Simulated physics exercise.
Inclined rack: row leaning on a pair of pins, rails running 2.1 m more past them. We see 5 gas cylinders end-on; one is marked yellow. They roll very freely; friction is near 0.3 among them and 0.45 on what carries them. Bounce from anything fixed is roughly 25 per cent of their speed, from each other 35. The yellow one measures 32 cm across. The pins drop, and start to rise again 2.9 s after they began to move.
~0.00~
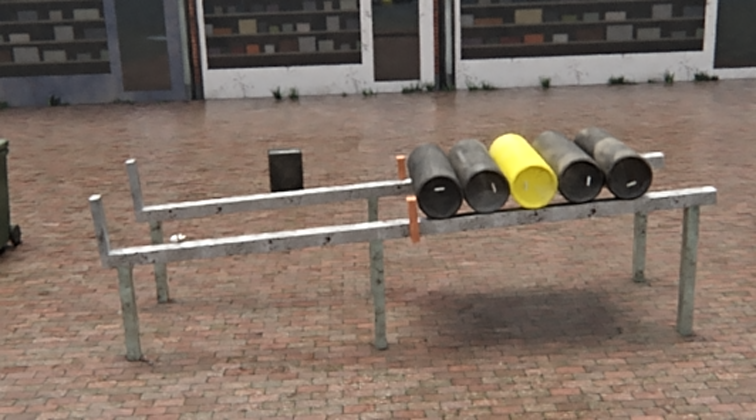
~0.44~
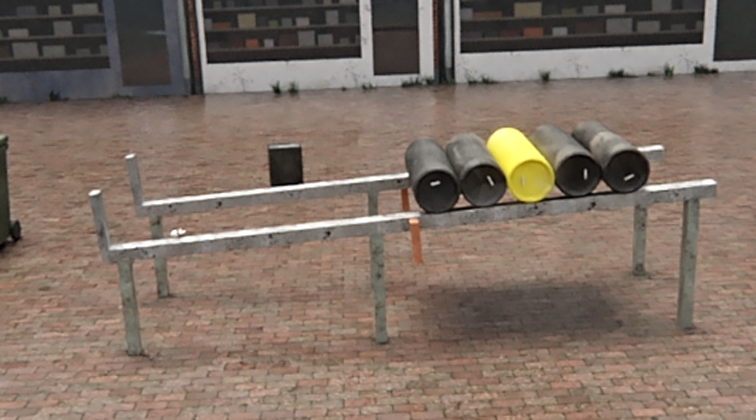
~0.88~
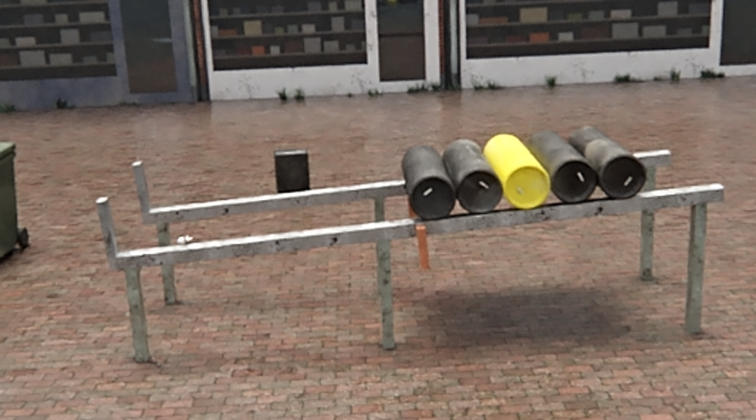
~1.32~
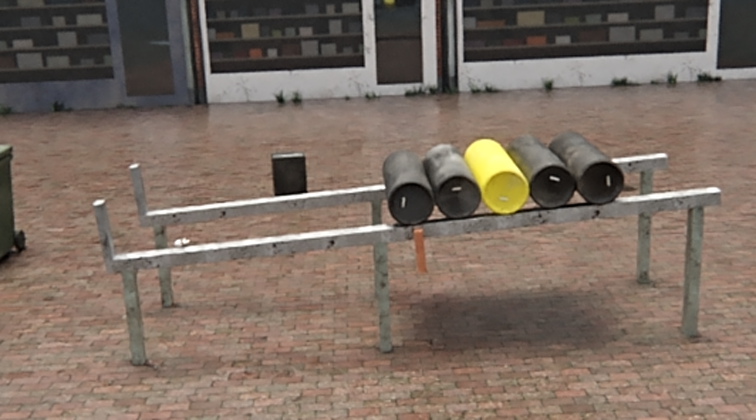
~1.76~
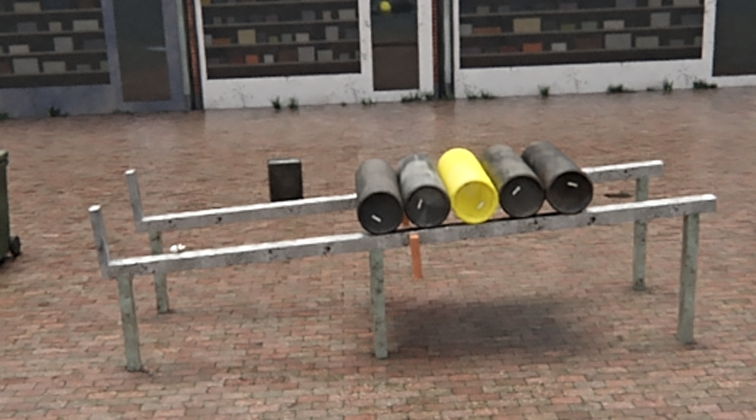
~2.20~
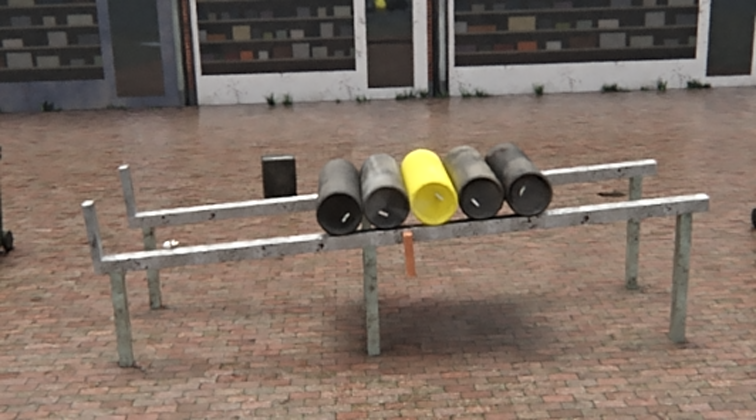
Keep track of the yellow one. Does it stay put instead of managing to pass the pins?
No, it goes.
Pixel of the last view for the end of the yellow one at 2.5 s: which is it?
I'd point to somewhere near (406, 207).
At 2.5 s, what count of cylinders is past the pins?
At that instant the count is 2.
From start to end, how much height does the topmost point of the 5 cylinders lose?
Roughly 10 cm.
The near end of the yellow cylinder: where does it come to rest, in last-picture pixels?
Near pixel (216, 226).
After 2.5 s, yellow is on the rails, 5 cm above the pins, rolling left; 2 below the pins.
After 2.7 s, yellow is on the rails, 15 cm below the pins, rolling left; 3 below the pins.
At rest (4.3 s), yellow is on the rails, 125 cm below the pins; 4 below the pins.
